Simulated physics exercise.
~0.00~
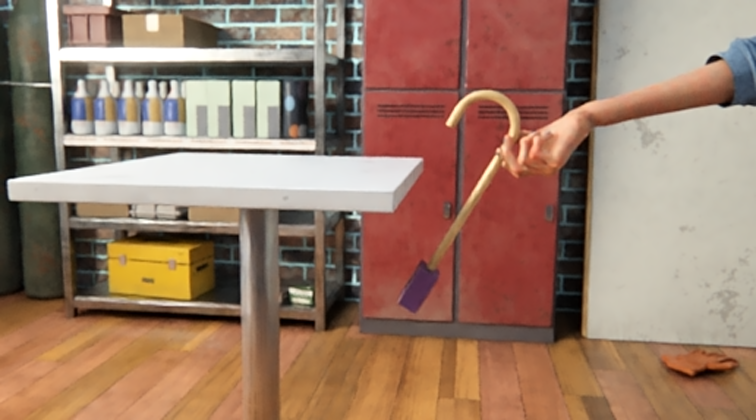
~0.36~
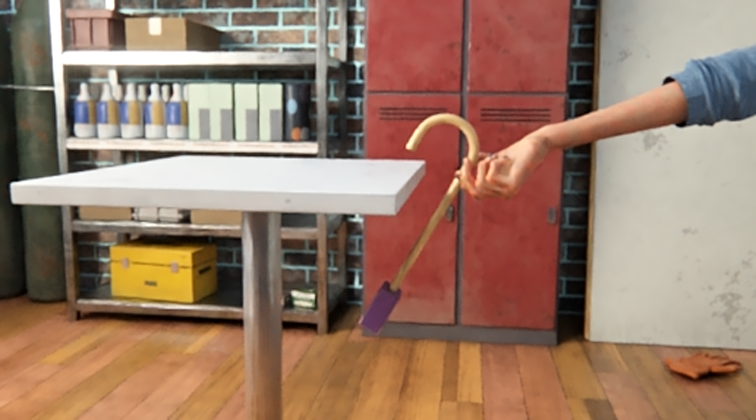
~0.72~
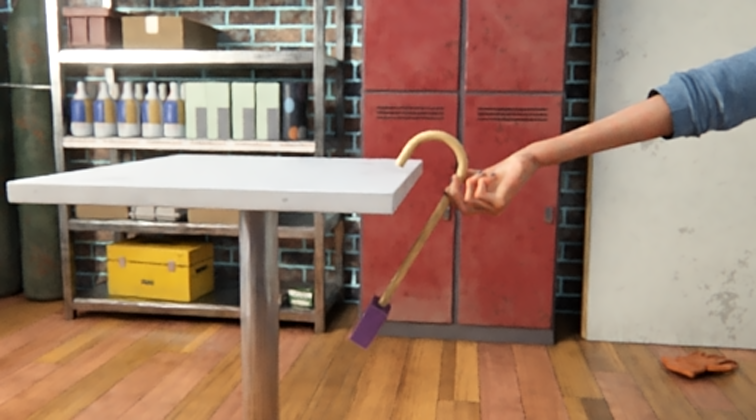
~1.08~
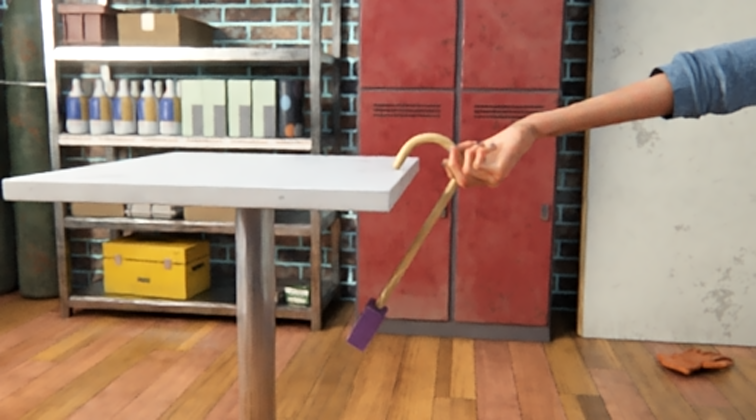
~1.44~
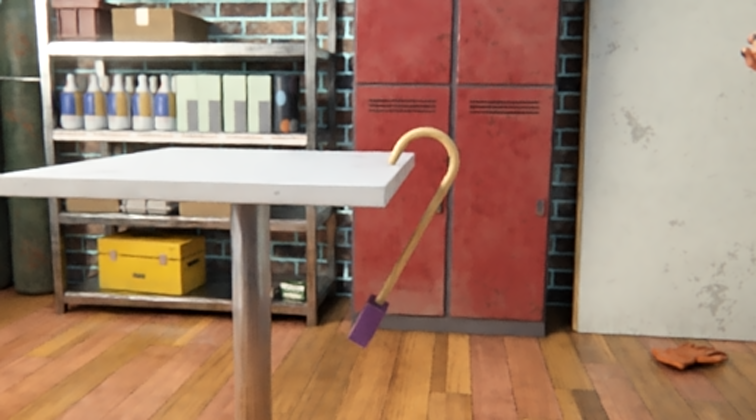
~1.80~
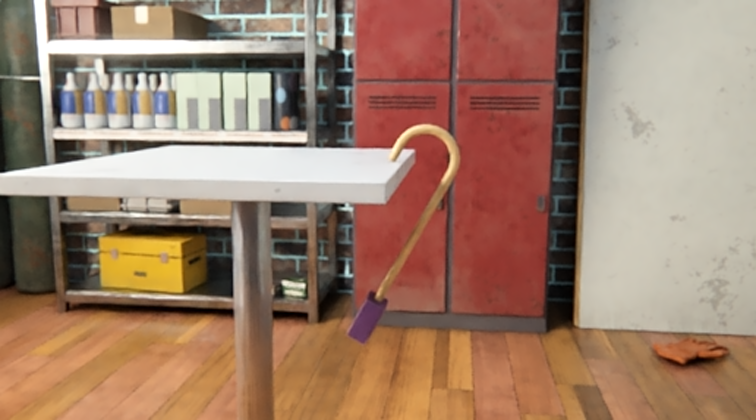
A cane-shaped hook with a purple block being lowered leftward by a hand onto a white table's edge, then hanging there alone.
